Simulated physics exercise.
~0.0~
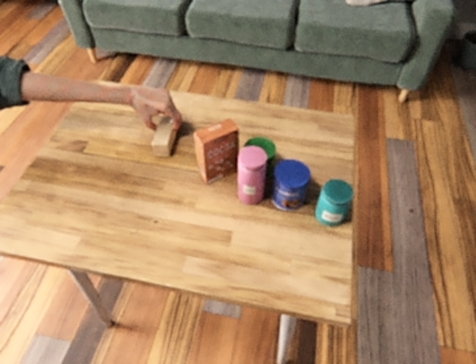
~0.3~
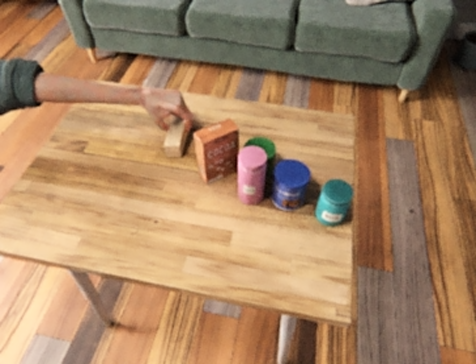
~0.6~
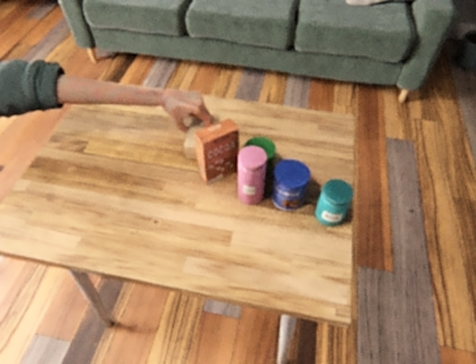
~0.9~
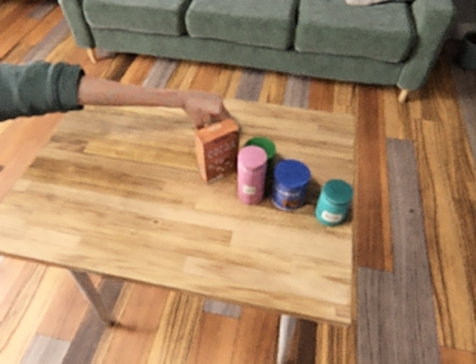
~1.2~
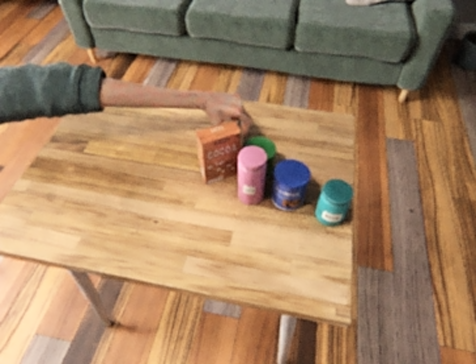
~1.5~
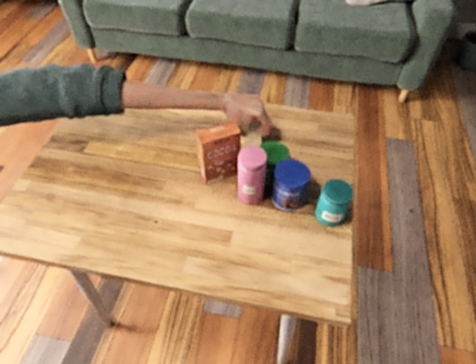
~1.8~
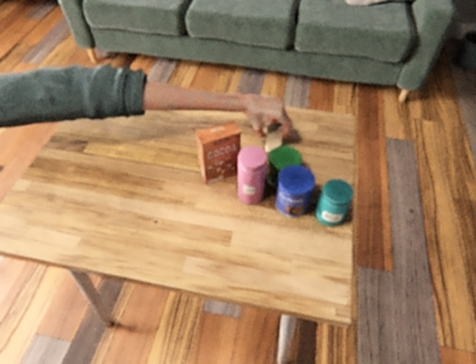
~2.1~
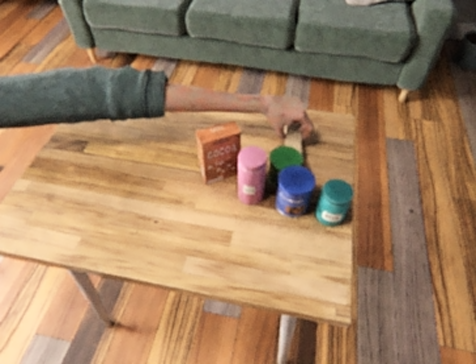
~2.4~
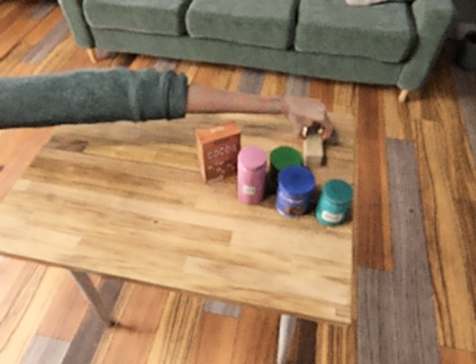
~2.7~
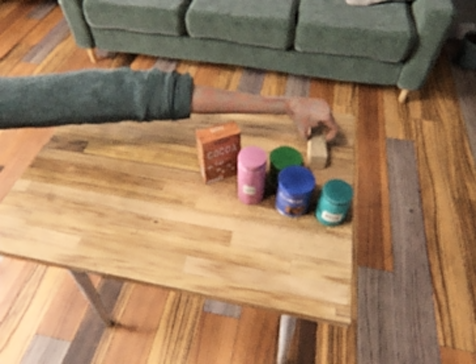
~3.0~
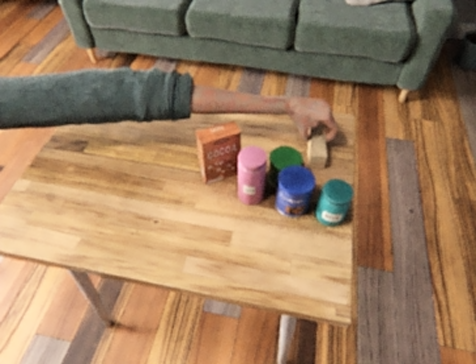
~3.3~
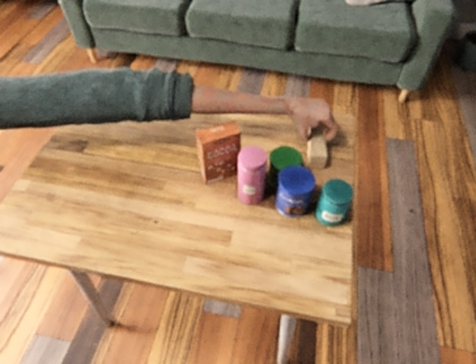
A hand slides a wooden block right behind the containers, nudging the green tin aside.
